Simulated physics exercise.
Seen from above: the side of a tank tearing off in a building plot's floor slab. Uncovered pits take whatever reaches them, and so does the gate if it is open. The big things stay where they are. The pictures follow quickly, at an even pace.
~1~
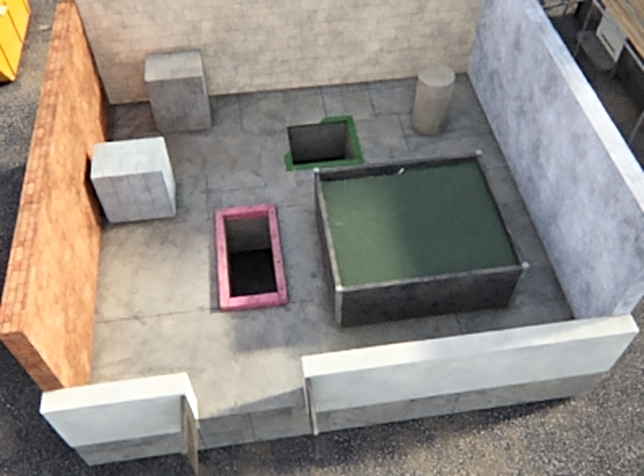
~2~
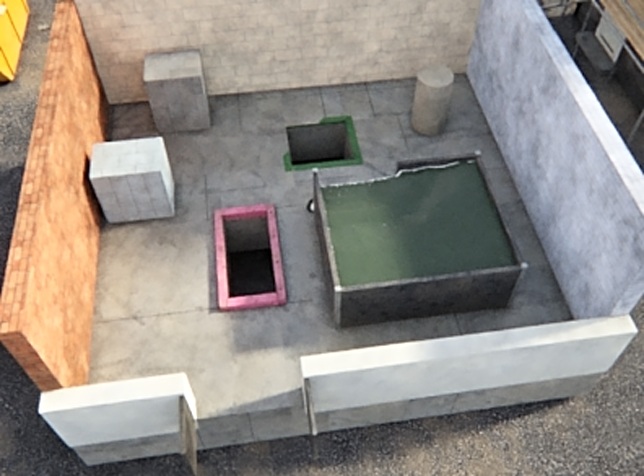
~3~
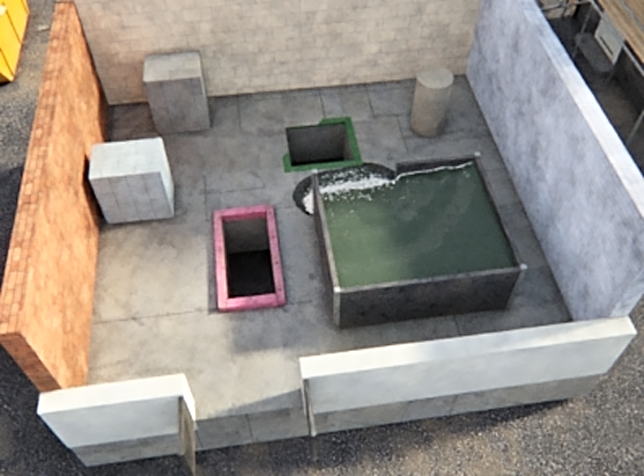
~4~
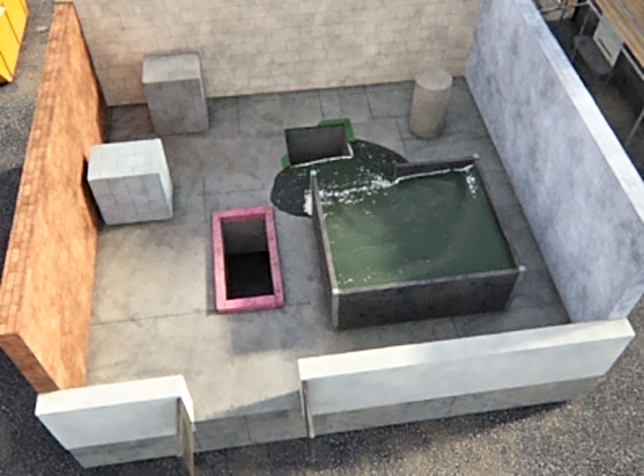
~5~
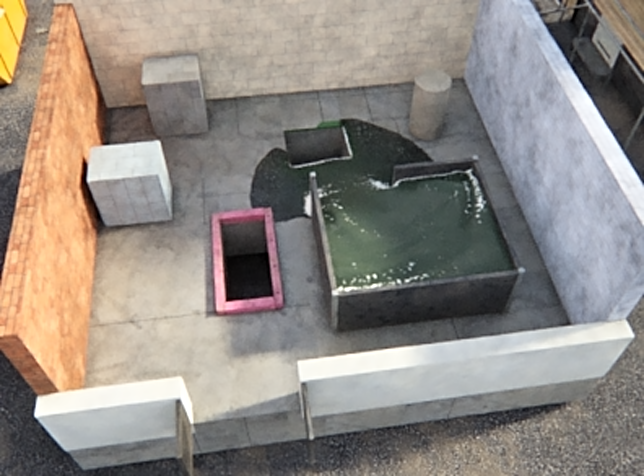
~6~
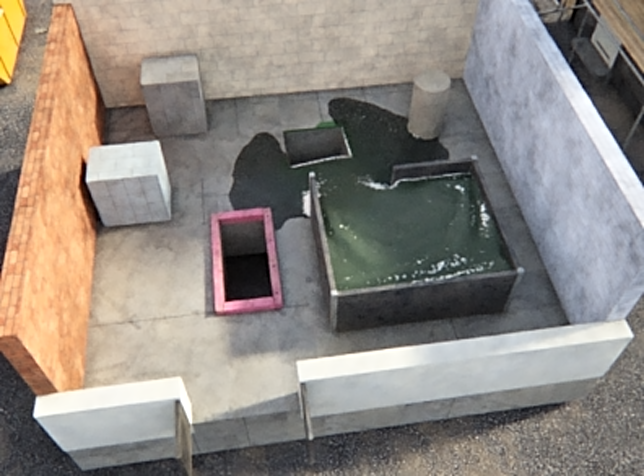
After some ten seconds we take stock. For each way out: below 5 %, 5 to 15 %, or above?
One by one: The gate takes under 5 %; the pink pit takes under 5 %; the green pit takes over 15 %.
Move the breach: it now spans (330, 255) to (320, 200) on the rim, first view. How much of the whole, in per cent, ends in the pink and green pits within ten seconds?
In per cent: Pink 50, green 6.
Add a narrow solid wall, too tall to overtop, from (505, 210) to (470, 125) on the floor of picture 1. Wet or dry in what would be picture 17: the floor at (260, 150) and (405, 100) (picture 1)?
One after the other: Under water, under water.
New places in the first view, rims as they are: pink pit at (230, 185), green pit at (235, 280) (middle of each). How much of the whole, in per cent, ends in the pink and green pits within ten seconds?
Roughly, in per cent: Pink 10, green 2.
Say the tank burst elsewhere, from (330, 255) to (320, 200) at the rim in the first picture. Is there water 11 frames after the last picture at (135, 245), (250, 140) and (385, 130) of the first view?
As listed: Not flooded, under water, free of water.
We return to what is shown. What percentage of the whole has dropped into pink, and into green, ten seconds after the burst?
In turn 0 and 56 per cent.
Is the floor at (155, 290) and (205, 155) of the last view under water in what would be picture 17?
In turn: Not flooded, covered.
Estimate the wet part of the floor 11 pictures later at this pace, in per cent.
I make it 40 per cent.
A moment on, water covers 30 % of the floor; the gate 0 %, the pink pit 0 %, the green pit 13 %.
Next, water covers 40 % of the floor; the gate 0 %, the pink pit 0 %, the green pit 23 %.
Then, water covers 50 % of the floor; the gate 0 %, the pink pit 0 %, the green pit 32 %.
Later, water covers 65 % of the floor; the gate 0 %, the pink pit 0 %, the green pit 45 %.
In the end, water covers 85 % of the floor; the gate 1 %, the pink pit 0 %, the green pit 55 %.
